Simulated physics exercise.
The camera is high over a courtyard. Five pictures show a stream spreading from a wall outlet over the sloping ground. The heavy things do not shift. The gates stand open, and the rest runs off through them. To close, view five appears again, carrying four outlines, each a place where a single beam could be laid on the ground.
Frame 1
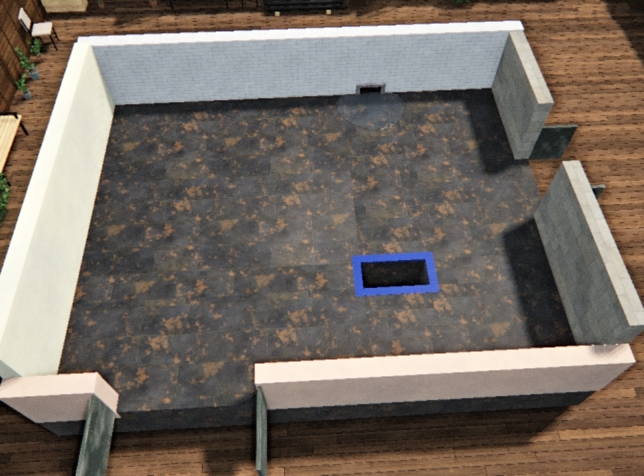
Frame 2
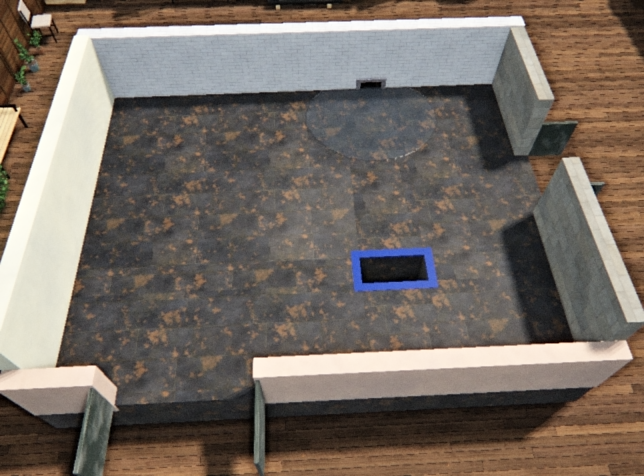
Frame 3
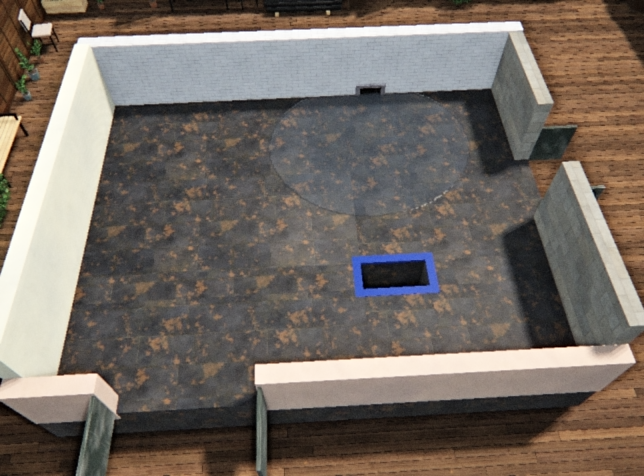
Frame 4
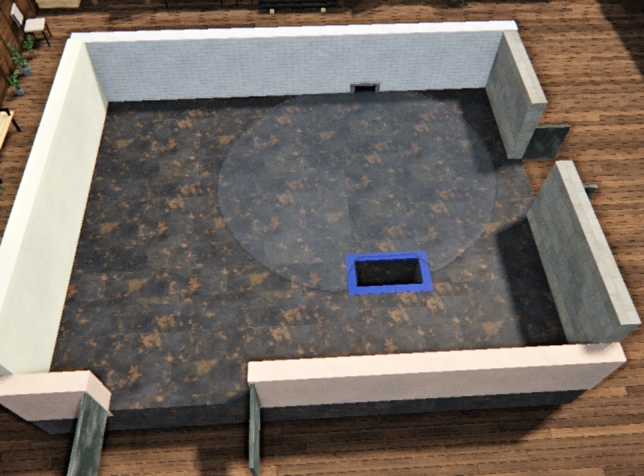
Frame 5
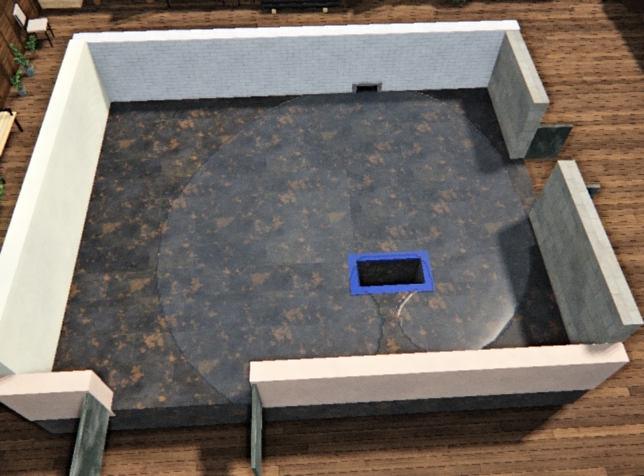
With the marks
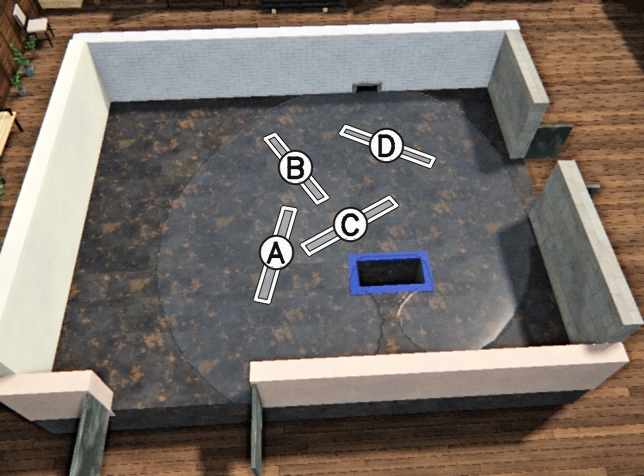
Water spreads from an opening in the back wall across the courtyard, reaching around the blue drain.
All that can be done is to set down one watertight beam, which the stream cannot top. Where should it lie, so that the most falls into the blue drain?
Choose B.
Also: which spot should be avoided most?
It is D.
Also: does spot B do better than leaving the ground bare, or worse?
Spot B is better.
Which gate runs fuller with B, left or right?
The left one.
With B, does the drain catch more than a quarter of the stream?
Yes.
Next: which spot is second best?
A.
On the marked copy, A from (262, 300) to (289, 208); B from (270, 136) to (322, 200); C from (305, 249) to (393, 201); D from (343, 130) to (431, 162).
With A, about 28 % of the stream runs into the blue drain, about 70 % out by the gates.
With B, about 47 % of the stream runs into the blue drain, about 51 % out by the gates.
With C, about 15 % of the stream runs into the blue drain, about 84 % out by the gates.
With D, about 7 % of the stream runs into the blue drain, about 92 % out by the gates.
